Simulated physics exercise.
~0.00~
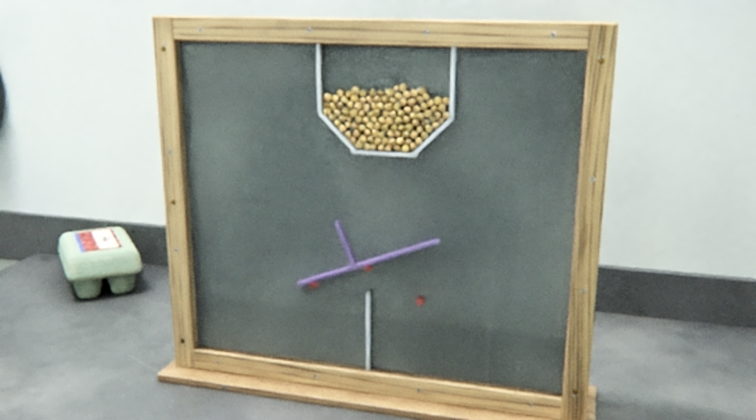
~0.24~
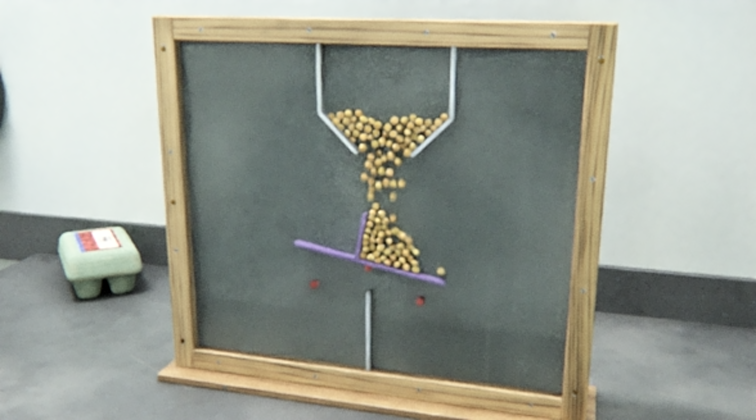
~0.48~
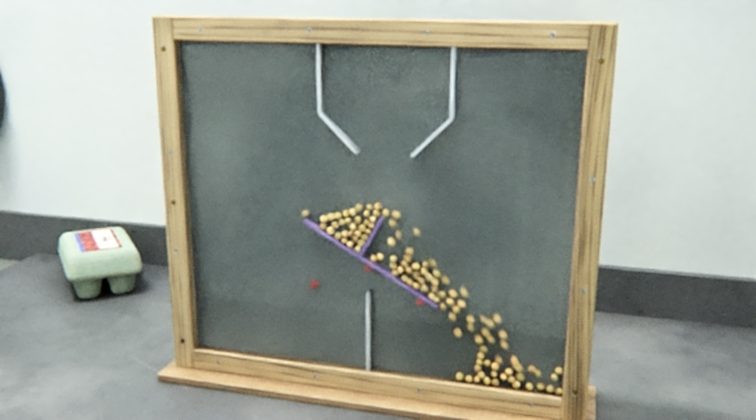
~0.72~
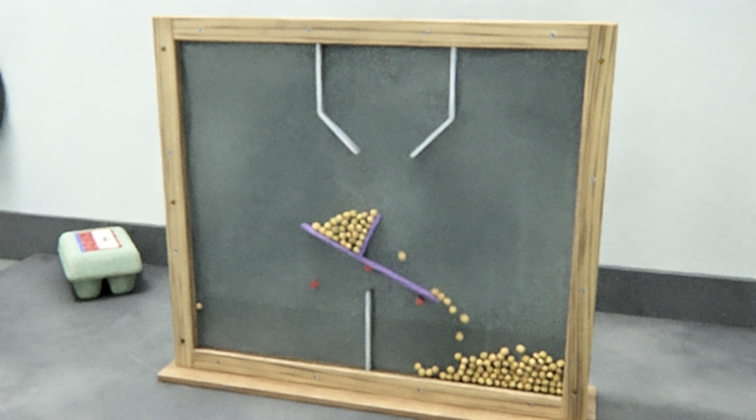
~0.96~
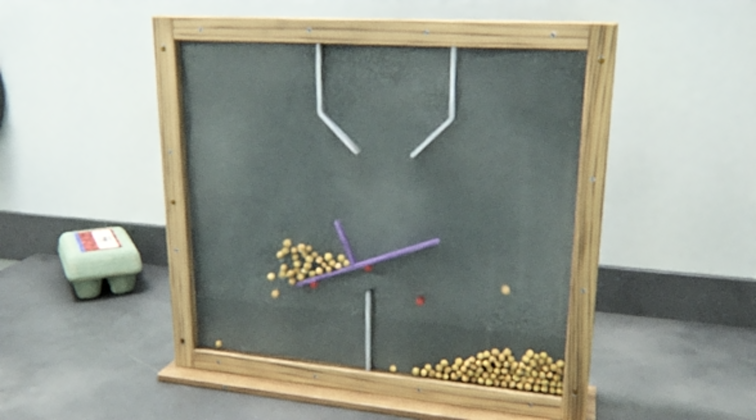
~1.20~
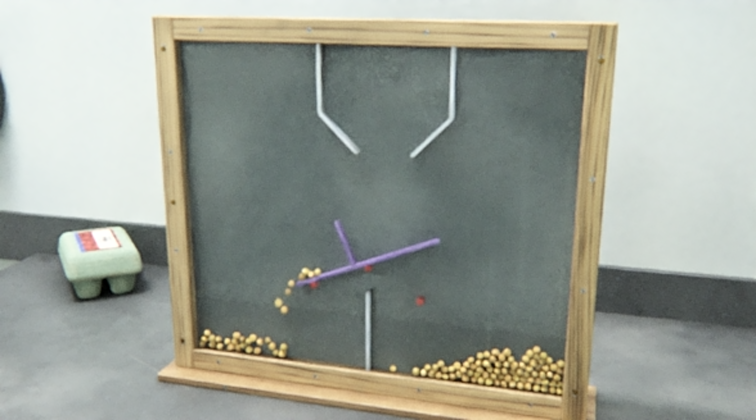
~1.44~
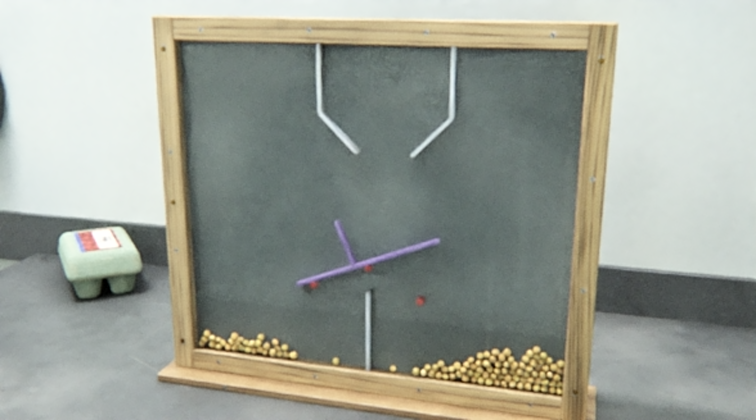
In this clip, chickpeas pour from a hopper onto a purple seesaw tray, which tips right and spills many into the right bin, then swings back left and empties the rest, leaving a smaller pile on the left, a larger one on the right, and the tray bare.
